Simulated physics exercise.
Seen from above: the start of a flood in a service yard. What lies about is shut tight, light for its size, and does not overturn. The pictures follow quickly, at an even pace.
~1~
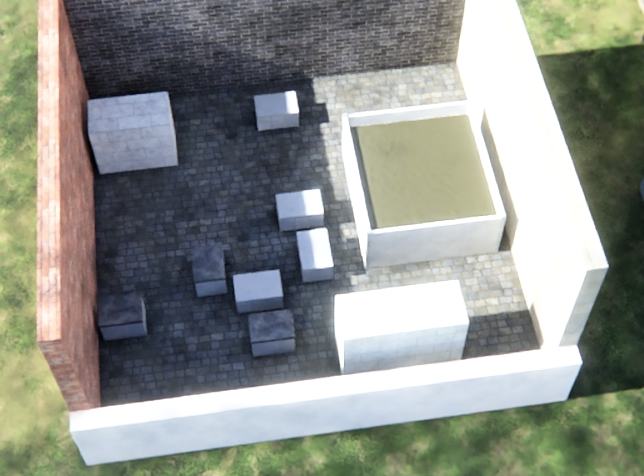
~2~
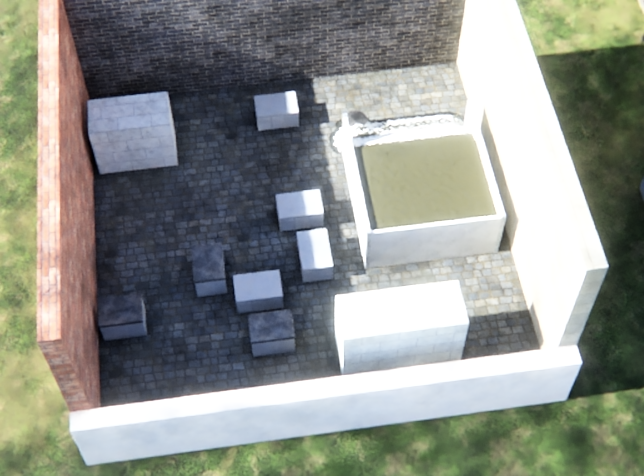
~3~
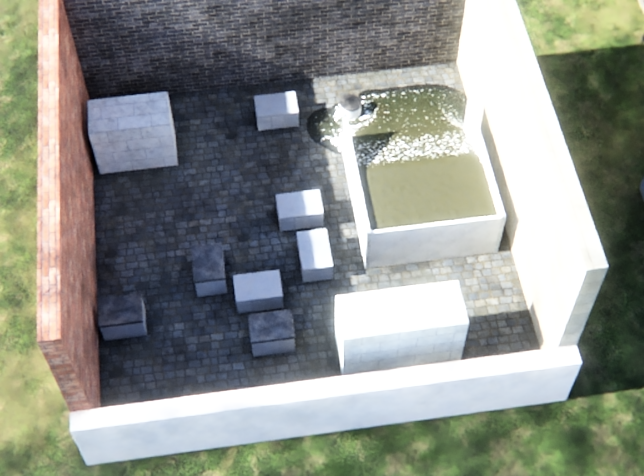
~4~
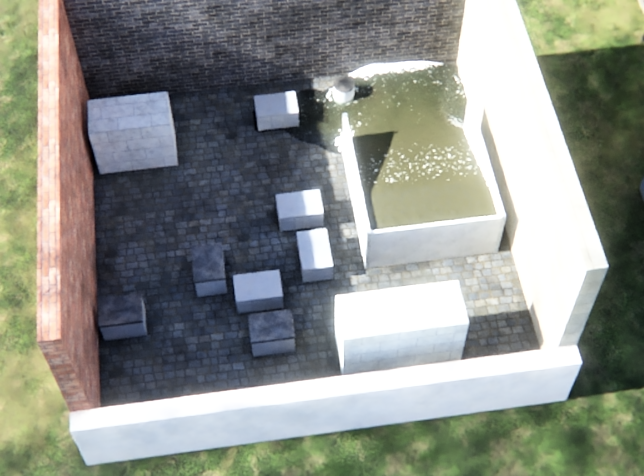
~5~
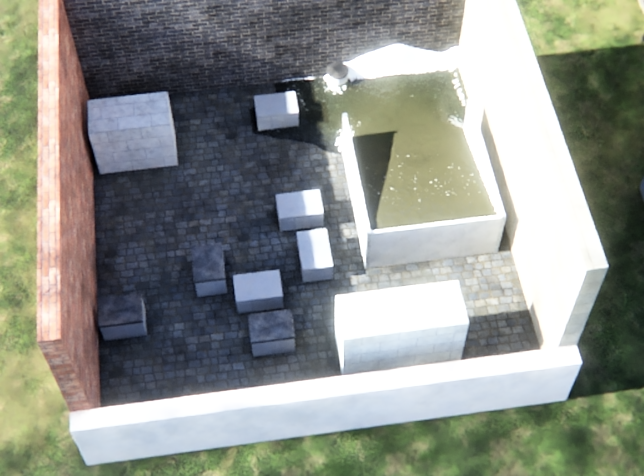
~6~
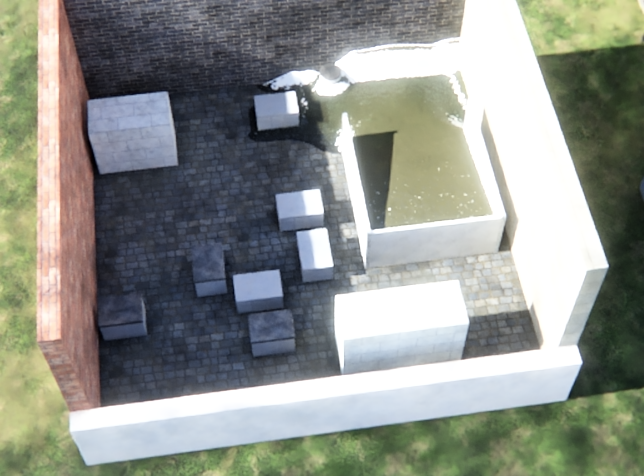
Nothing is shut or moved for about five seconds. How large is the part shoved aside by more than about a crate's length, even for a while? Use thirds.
It is one to two thirds.
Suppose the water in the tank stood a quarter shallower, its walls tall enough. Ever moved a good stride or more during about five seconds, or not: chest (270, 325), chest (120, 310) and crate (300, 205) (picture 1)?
In turn: Short of that, pushed that far, not that far.
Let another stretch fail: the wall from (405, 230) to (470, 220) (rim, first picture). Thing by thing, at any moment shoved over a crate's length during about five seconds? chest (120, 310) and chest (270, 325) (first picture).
In turn: Shifted that much, that far or more.
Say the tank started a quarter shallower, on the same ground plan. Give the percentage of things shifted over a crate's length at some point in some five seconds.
I make it 40 per cent.
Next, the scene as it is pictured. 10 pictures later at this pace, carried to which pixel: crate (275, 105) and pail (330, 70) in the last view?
Close to (256, 147) and (185, 130).
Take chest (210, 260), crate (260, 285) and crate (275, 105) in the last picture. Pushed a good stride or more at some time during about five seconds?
In that order: No, no, shifted that much.
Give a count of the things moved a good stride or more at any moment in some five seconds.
I count 3.
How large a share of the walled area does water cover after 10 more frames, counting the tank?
About 40 per cent.
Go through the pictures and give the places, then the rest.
A pail is out of sight; a chest at (120, 310) rests on the ground; 0 of 8 have shifted, in the first frame.
A pail at (356, 119) rests on the ground, close to its start; a chest at (120, 310) rests on the ground; 1 of 8 have shifted, in the second frame.
A pail at (351, 102) rests on the ground, a stride from its start; a chest at (120, 310) rests on the ground; 1 of 8 have shifted, in the third frame.
A pail at (344, 83) rests on the ground, a stride from its start; a chest at (120, 310), on the bottom; 1 of 8 have shifted, in the fourth frame.
A pail at (338, 70), on the bottom, a stride from its start; a chest at (120, 310) rests on the ground; 1 of 8 have shifted, in the fifth frame.
A pail at (330, 71) floats, a stride from its start; a chest at (120, 310), on the bottom; 1 of 8 have shifted, in the sixth frame.
A moment on, 1 of 8 are well off their spots; 1 afloat.
Next, 2 of 8 are well off their spots; 0 afloat.
Later, 2 of 8 are well off their spots; 0 afloat.
In the end, 3 of 8 are well off their spots, and 3 have been at some point; 1 afloat.
